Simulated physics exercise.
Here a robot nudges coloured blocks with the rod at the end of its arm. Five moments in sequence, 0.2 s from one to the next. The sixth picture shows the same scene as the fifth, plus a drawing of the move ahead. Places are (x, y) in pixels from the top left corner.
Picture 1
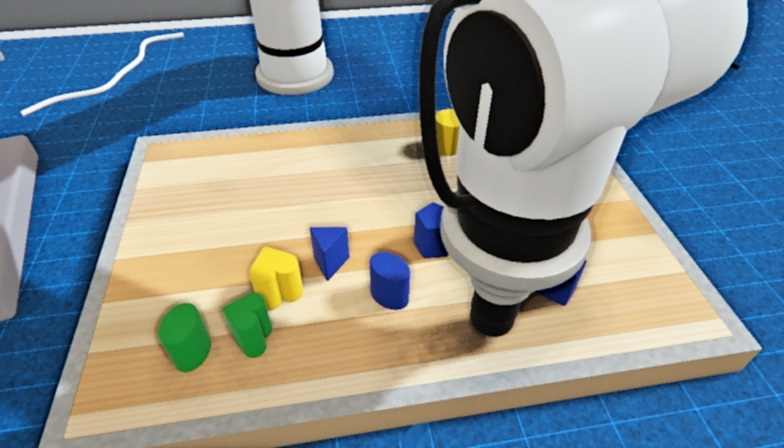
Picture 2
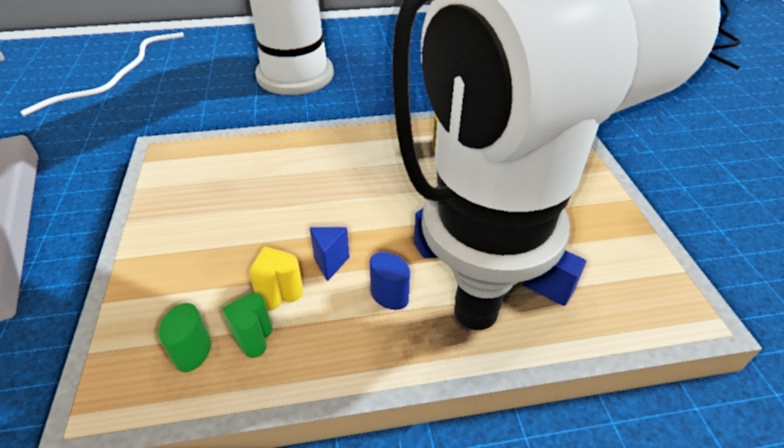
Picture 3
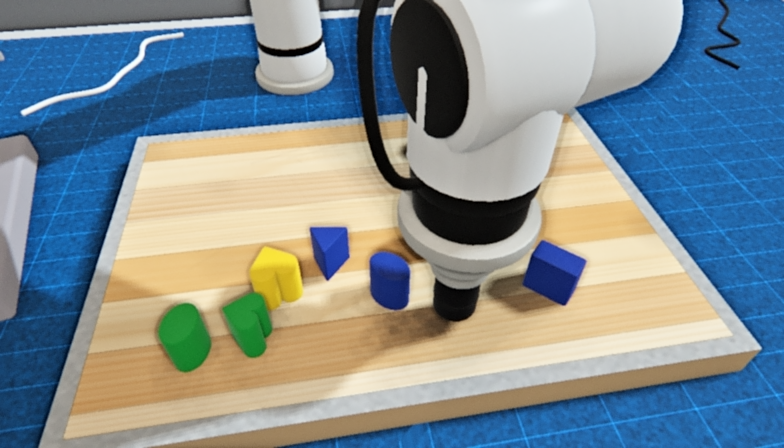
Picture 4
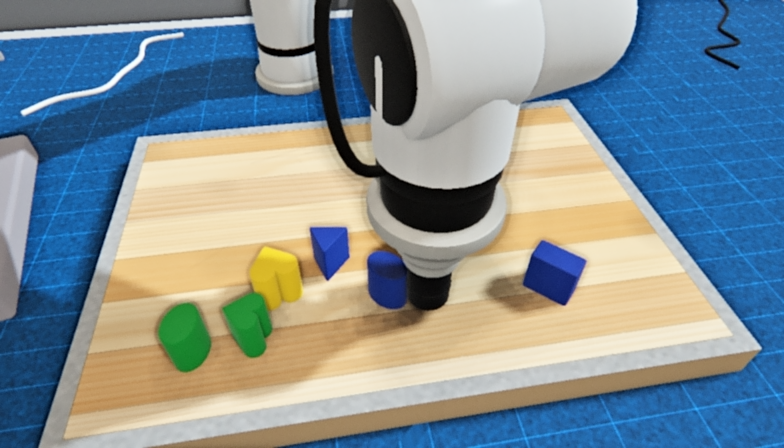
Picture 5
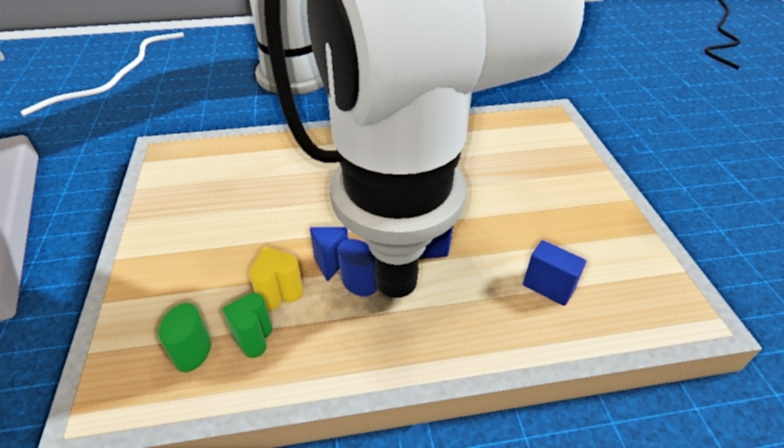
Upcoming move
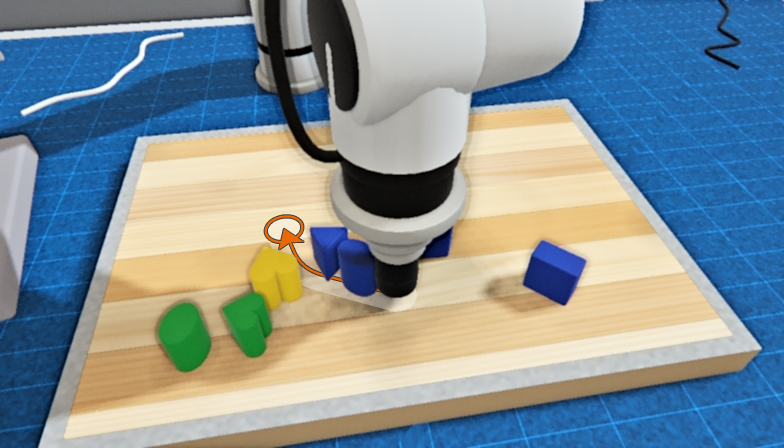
A pale wooden board with a grey edge lies on a blue gridded surface, seen from above at an angle by a still camera. Green blocks and a yellow heart sit at left, blue blocks at centre and right, beneath a white and black robot arm. The arm sweeps its rod leftward, meets the blue oval block and pushes it left and slightly away, up beside the blue triangle.
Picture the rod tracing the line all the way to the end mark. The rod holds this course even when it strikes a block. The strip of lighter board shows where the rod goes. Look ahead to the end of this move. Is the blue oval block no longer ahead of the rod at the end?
No, I don't think so.
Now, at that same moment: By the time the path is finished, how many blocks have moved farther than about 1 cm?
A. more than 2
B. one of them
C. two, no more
Letter C.
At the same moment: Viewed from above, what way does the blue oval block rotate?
If we look at it from overhead, the blue oval block pivots clockwise.
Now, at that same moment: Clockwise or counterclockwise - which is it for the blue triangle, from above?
Short answer: Clockwise.
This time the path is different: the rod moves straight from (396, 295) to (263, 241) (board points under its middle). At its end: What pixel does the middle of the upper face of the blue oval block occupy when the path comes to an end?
Somewhere near (241, 192).
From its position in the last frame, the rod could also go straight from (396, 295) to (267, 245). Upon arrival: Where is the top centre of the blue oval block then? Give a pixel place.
The spot you're after is about (244, 196) in the image.
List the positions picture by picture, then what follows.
The first picture shows lower end of the rod at (491, 320), tops of blocks, yellow heart at (272, 263), blue triangle at (327, 234), blue oval block at (390, 265).
The second picture shows rod at (476, 313), blocks as before.
The third picture shows rod at (454, 305), blocks as before.
The fourth picture shows rod at (428, 295), blue oval block at (387, 264).
The fifth picture shows rod at (397, 283), yellow heart at (272, 263), blue triangle at (327, 234), blue oval block at (357, 252).
The drawn path runs from (396, 295) over (345, 281) and (301, 262) to (284, 229).
The first path, step by step. One third of the way, rod at (341, 269); blue triangle at (294, 213); blue oval block at (310, 232), turned 30° clockwise.
Two thirds of the way, rod at (297, 249); blue triangle at (276, 190), turned 35° clockwise; blue oval block at (276, 210), turned 65° clockwise.
At the end, rod at (282, 217); yellow heart not moved; blue triangle at (266, 162), turned 55° clockwise; blue oval block at (261, 181), turned 65° clockwise.
